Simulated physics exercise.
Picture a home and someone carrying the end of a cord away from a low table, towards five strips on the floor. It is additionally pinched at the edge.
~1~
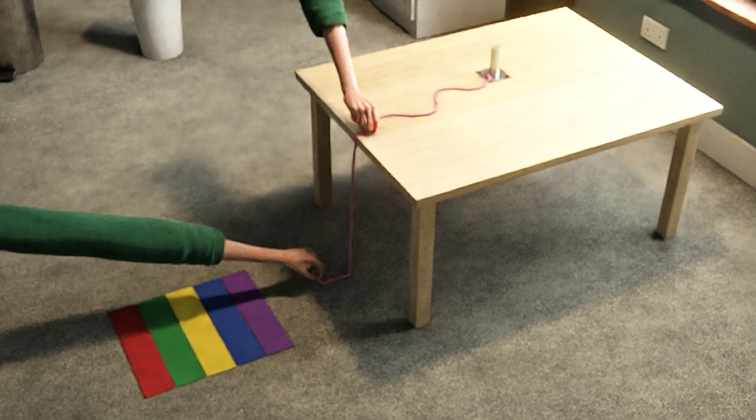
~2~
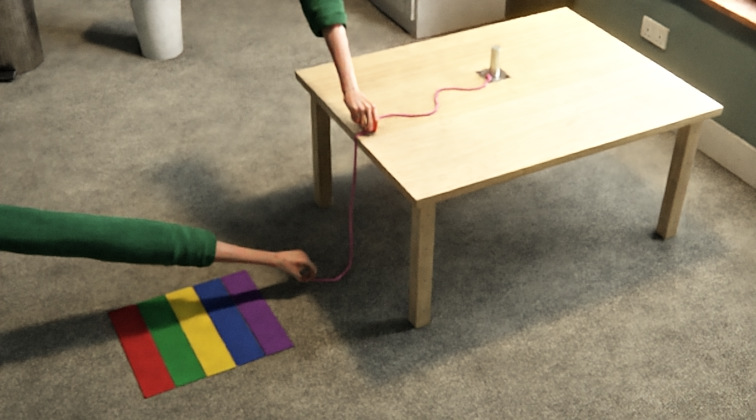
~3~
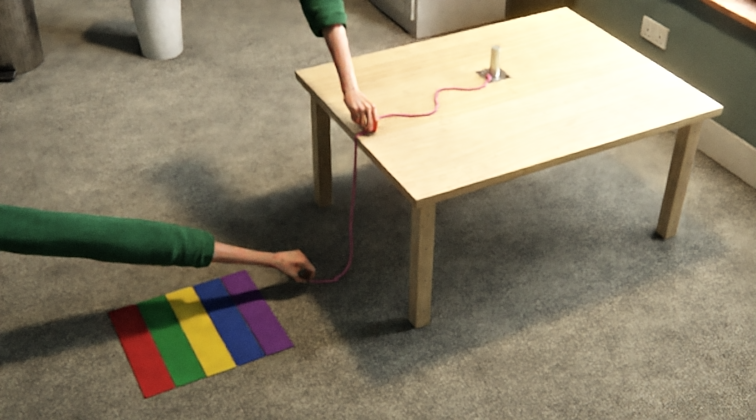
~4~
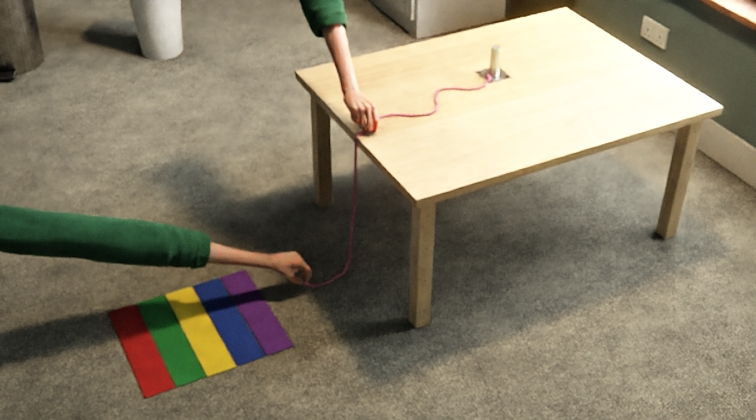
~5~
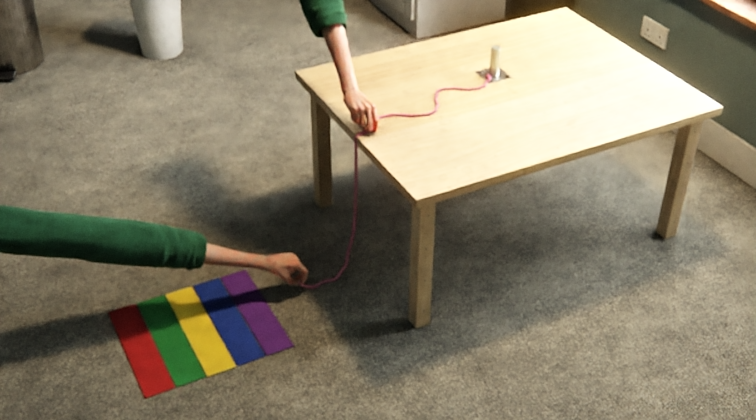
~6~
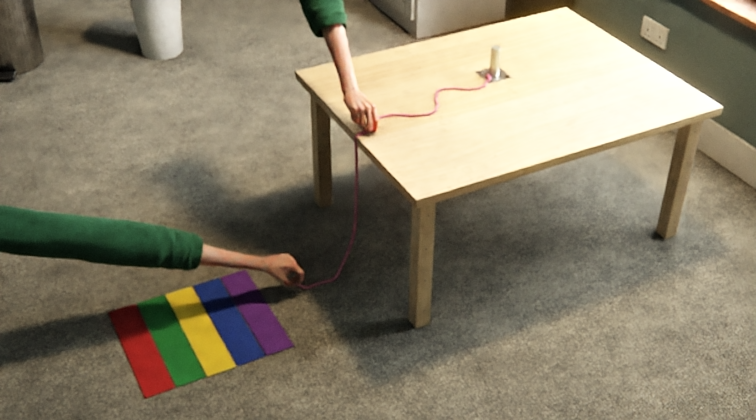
In a carpeted room, one hand pinched a pink cord at the edge of a light wooden table while another hand, near the floor, drew its end slightly left beside five coloured strips.
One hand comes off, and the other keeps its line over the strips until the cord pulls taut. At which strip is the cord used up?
At the green one.
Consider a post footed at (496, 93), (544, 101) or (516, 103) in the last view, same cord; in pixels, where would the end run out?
Approximate pixels in order: (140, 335), (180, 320), (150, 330).
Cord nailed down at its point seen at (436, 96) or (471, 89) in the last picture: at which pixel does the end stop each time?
In order of the tries, close to (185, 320) and close to (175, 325).
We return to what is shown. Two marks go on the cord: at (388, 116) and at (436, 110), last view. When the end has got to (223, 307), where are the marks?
Approx. (363, 129); approx. (404, 111).
A little later, end near (223, 307); over blue.
Next, end near (187, 319); over yellow.
When it is tight, end near (165, 326); over green. It gets as far as the green strip.
